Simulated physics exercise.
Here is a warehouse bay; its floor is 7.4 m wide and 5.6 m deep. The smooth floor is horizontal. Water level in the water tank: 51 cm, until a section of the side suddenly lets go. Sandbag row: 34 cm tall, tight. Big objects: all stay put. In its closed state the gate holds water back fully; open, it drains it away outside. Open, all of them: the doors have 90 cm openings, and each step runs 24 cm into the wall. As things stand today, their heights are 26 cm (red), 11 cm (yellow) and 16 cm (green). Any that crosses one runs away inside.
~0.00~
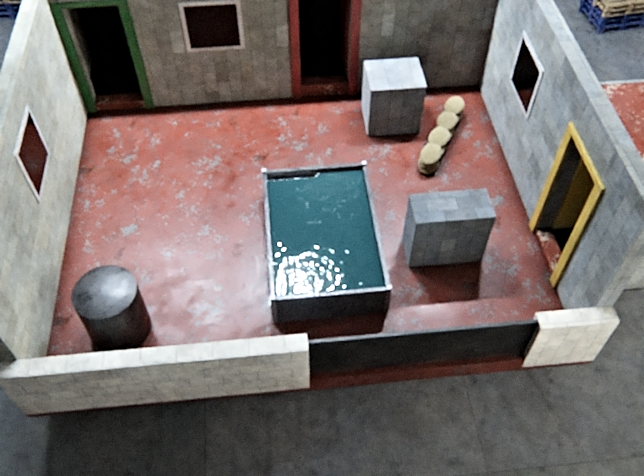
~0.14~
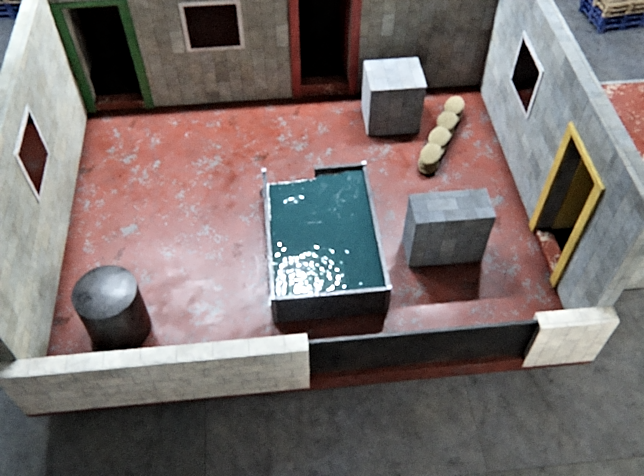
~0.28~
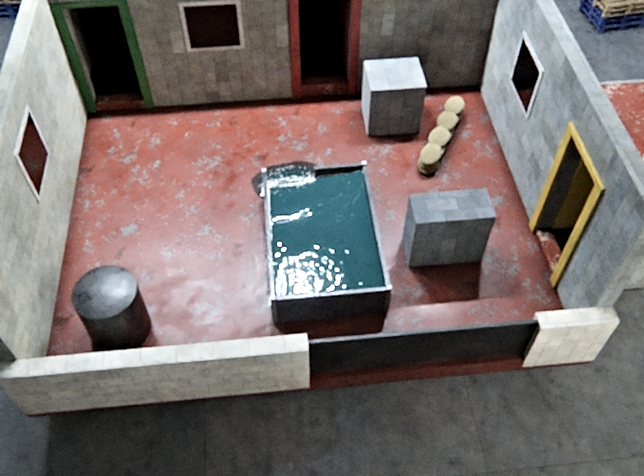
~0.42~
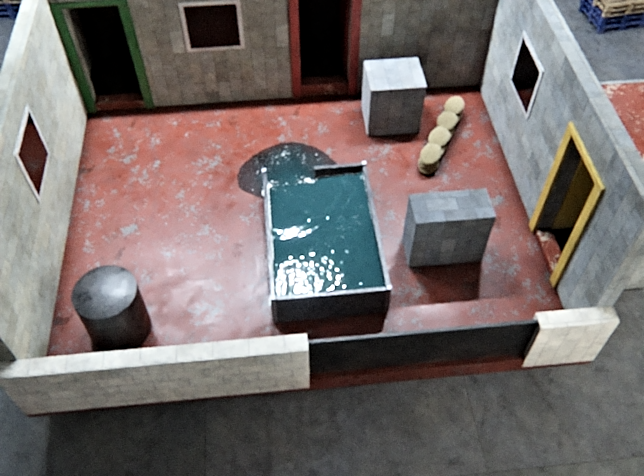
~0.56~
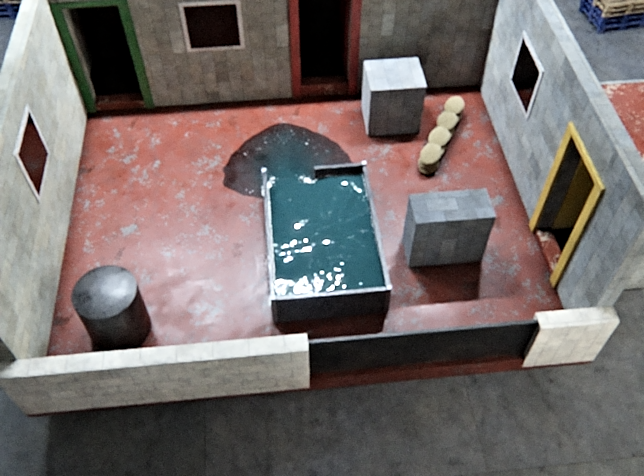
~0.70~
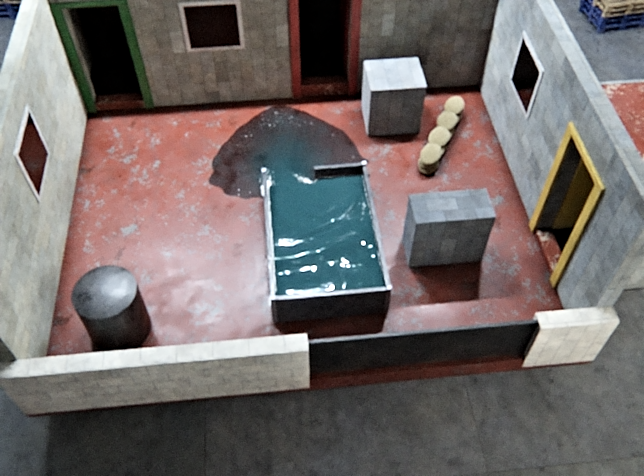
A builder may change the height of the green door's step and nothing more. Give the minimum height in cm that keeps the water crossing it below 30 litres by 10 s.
9.5 cm.
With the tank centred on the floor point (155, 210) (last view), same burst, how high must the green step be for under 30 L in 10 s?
About 27 cm.
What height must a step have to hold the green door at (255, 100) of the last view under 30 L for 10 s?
16 cm.
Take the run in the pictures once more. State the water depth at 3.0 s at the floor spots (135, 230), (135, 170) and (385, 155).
Depths in order: 0 / 1 / 1 cm.
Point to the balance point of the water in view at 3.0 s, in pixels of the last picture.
(291, 185).
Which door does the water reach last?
The last one is the yellow door.
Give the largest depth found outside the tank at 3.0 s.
About 22 cm at most.
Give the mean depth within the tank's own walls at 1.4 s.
Around 40 cm on average.
After 1.4 s water covers 20 % of the floor, deepest (28 cm) near (281, 190); it has not reached the green door.
After 3.0 s water covers 30 % of the floor, deepest (22 cm) near (89, 111); 8 cm at the green door, 0 litres in over its 16 cm step.
After 10.0 s water covers 90 % of the floor, deepest (10 cm) near (42, 388); 8 cm at the green door, 2 litres in over its 16 cm step.
At the green door as built, the water arrived by 2.0 s and peaked near 14 cm at 4.2 s.
Run again over the same 10 s with other heights there, 44 litres in over 8 cm, 19 litres over 10.5 cm. The limit of 30 litres is kept from about 9.5 cm up.
